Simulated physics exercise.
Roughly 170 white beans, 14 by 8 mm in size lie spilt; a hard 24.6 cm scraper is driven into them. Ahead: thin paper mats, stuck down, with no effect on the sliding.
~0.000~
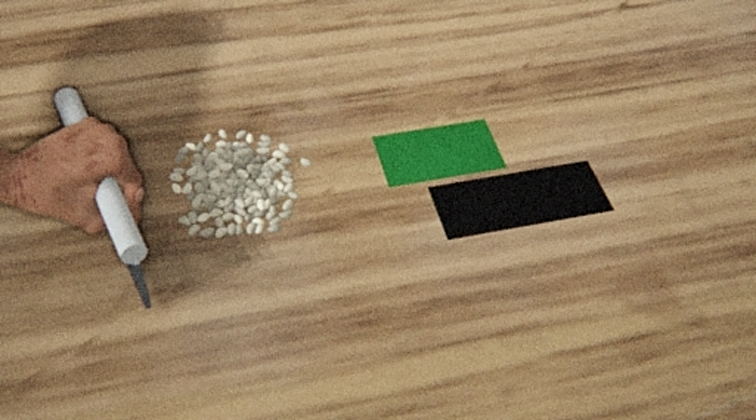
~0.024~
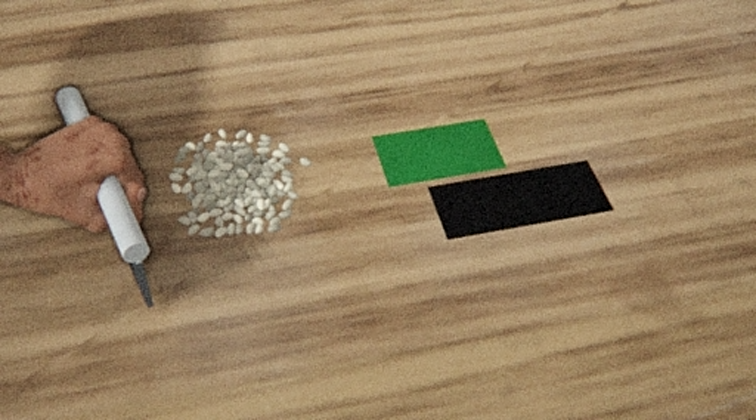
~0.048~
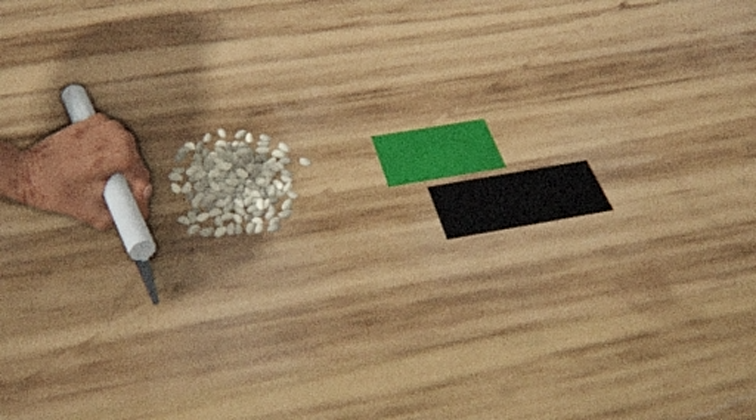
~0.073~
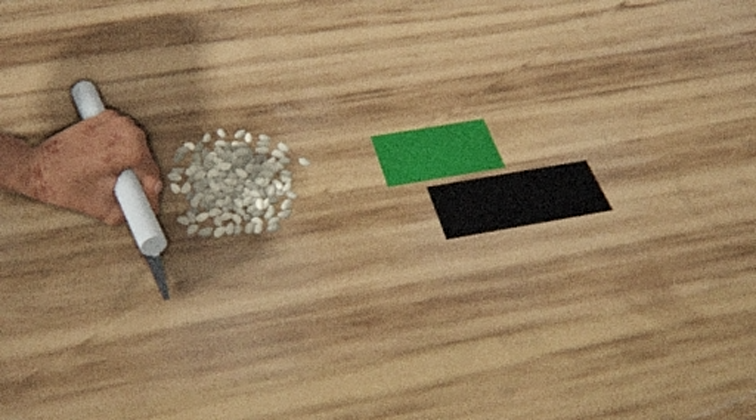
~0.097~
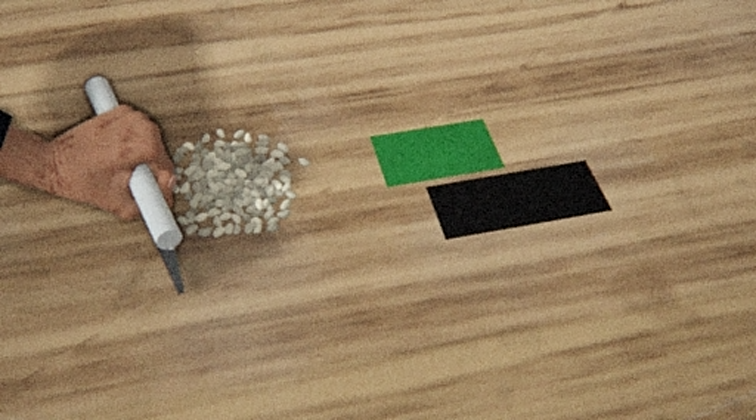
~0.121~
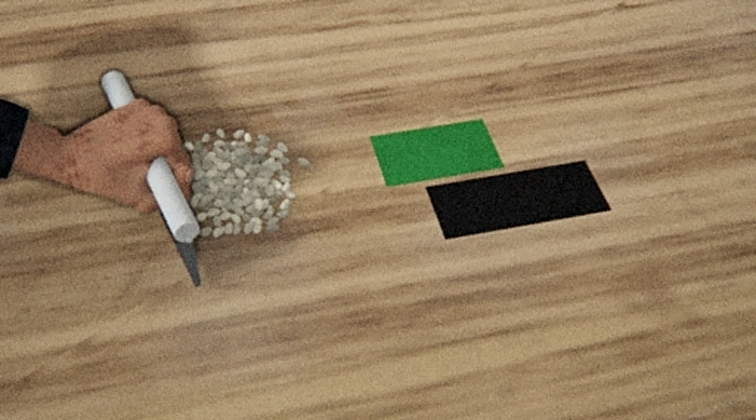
Scraper gripped by a hand sliding rightward across a wooden surface to a pile of white beans, green and black mats lying still.
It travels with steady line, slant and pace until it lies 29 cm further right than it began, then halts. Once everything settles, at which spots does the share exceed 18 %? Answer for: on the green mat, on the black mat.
Green mat - exceeds it; black mat - does not.
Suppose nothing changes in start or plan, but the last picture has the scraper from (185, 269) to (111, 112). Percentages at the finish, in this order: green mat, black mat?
Final: Green mat = 35%, black mat = 15%.
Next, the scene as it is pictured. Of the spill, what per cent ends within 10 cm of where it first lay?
Estimate: About 0 percent.
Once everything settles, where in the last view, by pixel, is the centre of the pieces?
Around pixel (430, 109).
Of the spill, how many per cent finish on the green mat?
25 %.
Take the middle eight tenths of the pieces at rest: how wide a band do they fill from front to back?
Roughly 18 cm from front to back.
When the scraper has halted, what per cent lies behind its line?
Around 0 percent.
Then, at 0.32 s, scraper 20 cm from its start, spill 18 cm wide; off the mats 100 %.
After 0.53 s, scraper 30 cm from its start, spill 23 cm wide; black mat 5 %, green mat 30 %, off the mats 65 %.
Then, at 0.70 s, scraper 30 cm from its start, spill 25 cm wide; black mat 5 %, green mat 25 %, off the mats 70 %.
In the end, at 2.4 s, black mat 0 %, green mat 25 %, off the mats 70 %.
